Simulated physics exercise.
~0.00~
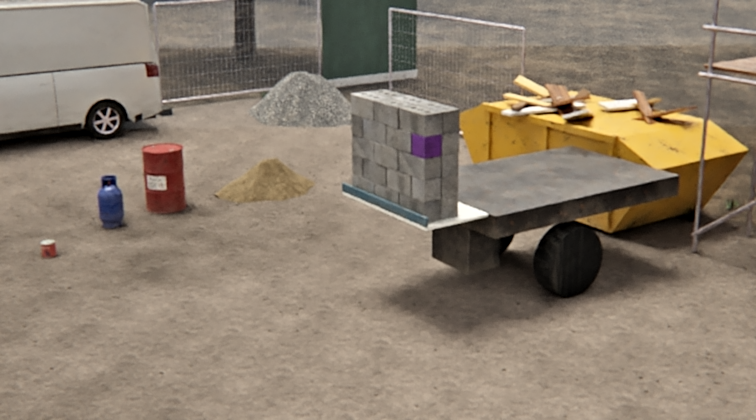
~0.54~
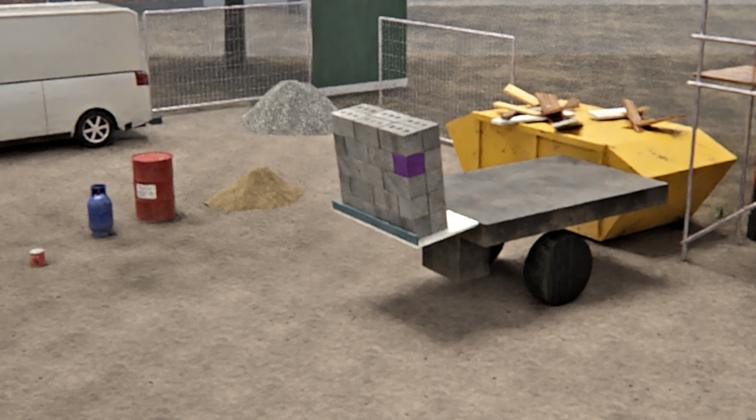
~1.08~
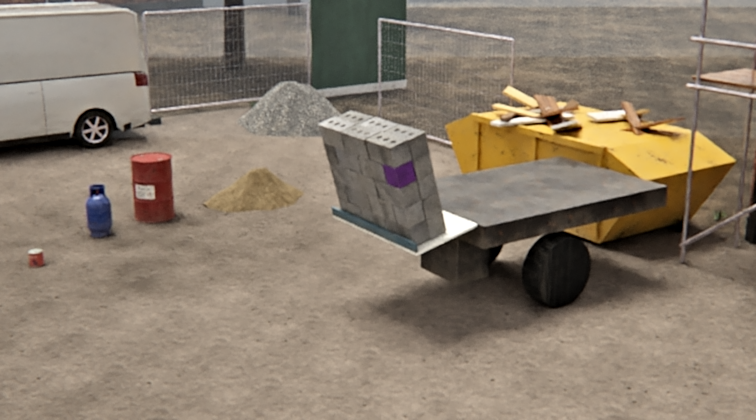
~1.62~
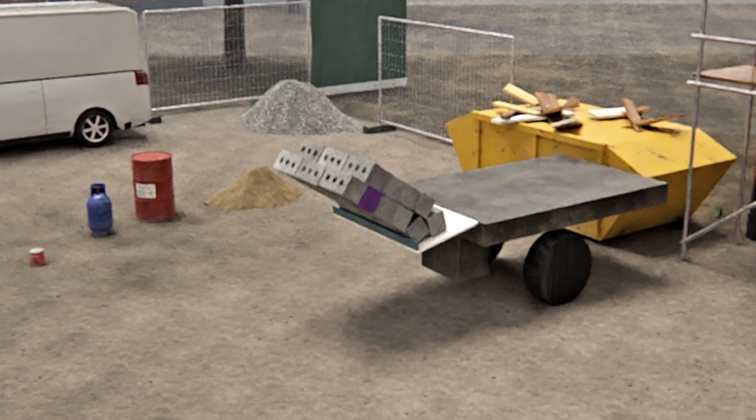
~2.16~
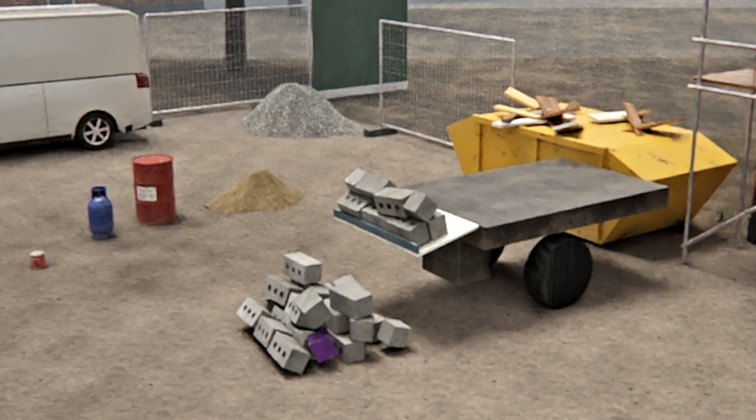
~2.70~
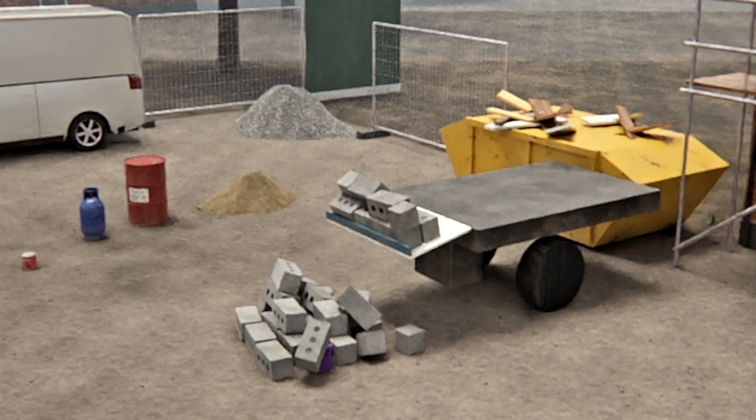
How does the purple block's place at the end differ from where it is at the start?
At the start the purple block sits in the upper part of the neat stack on the flap. At the end it lies on the ground, low in the heap of fallen blocks and partly hidden by them.
